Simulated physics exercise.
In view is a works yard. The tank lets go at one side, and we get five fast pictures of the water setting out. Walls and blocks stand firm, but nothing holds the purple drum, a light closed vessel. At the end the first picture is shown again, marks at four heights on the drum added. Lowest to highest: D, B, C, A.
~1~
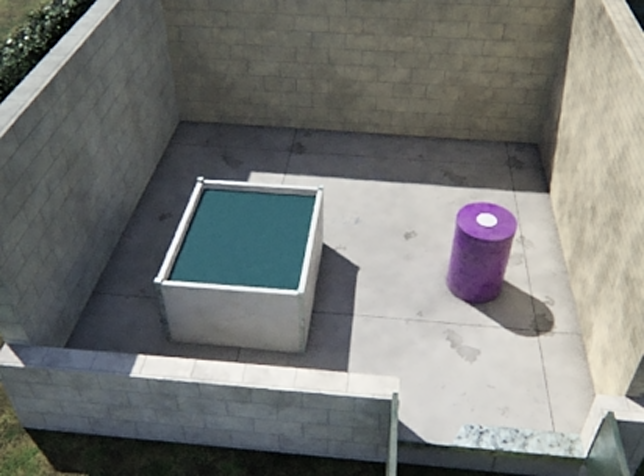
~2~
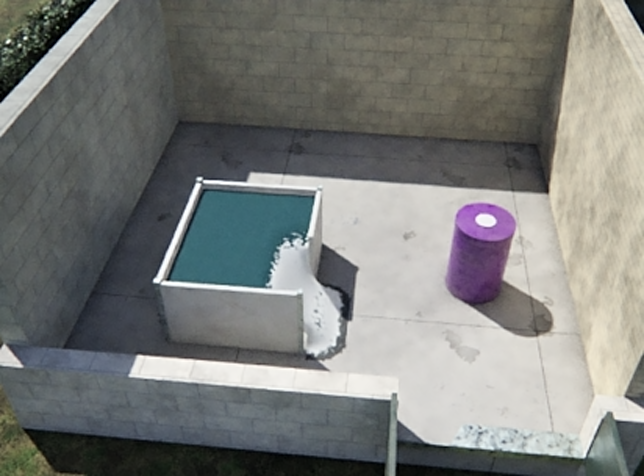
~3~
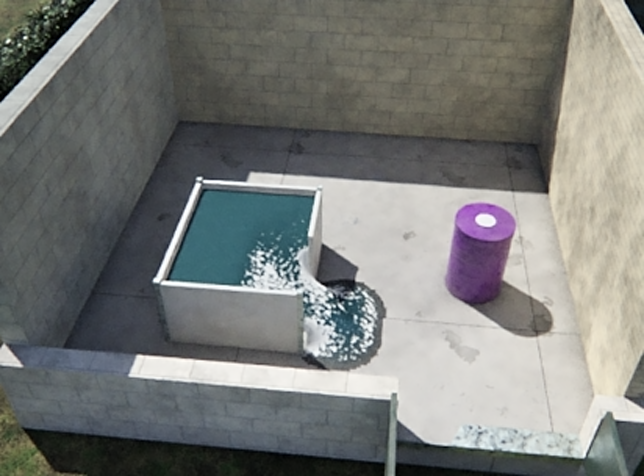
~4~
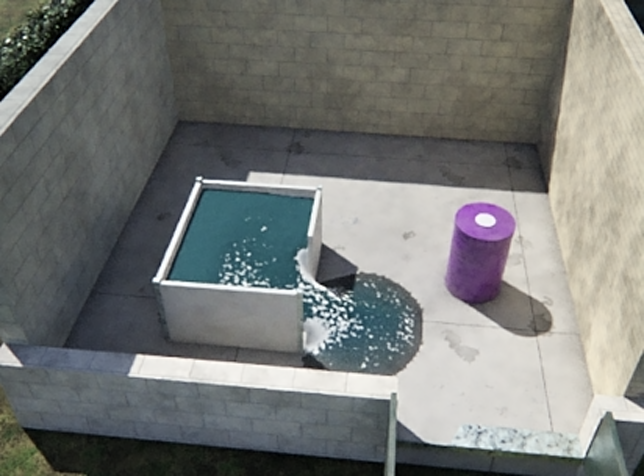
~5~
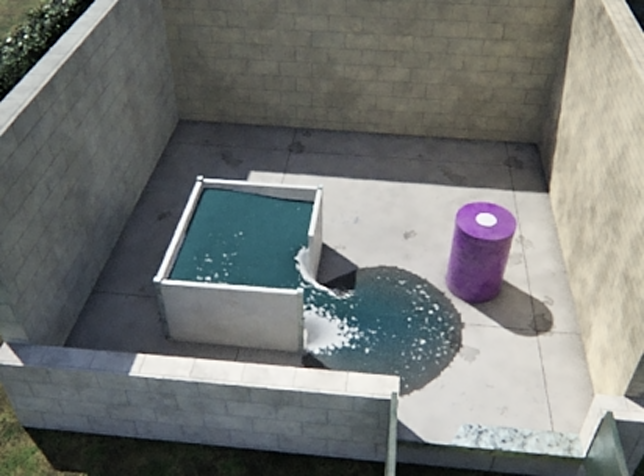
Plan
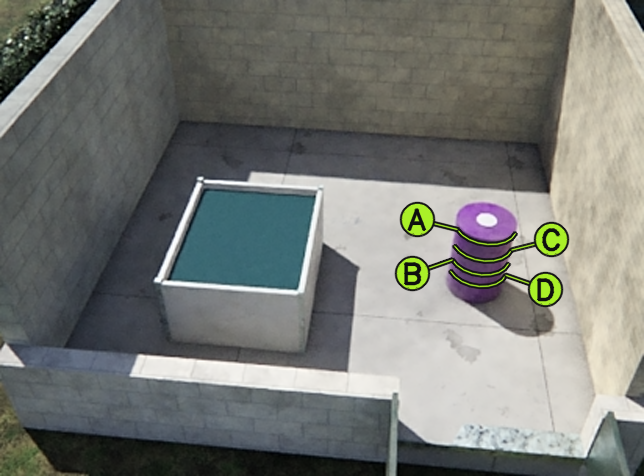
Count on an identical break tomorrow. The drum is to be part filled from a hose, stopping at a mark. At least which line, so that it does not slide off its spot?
It is D.
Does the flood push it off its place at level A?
No, not at all.
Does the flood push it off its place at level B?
No, not at all.
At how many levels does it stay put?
All four.
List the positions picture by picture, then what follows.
Lid of the purple drum at (486, 220); tank full, its middle at (247, 238); open gate at (496, 389), in the first picture.
In the second picture, 1 % of the ground wet, in view closest to the drum at (340, 314).
In the third picture, 3 % of the ground wet, in view closest to the drum at (367, 293).
In the fourth picture, 6 % of the ground wet, in view closest to the drum at (414, 311).
Lid of the purple drum at (485, 220); 9 % of the ground wet, in view closest to the drum at (439, 299), in the fifth picture.
On the marked copy, A at (487, 244); B at (481, 274); C at (484, 261); D at (479, 286); from the bottom up D, B, C, A.
If A is chosen, it does not move.
If B is chosen, it does not move.
If C is chosen, it does not move.
If D is chosen, it does not move.
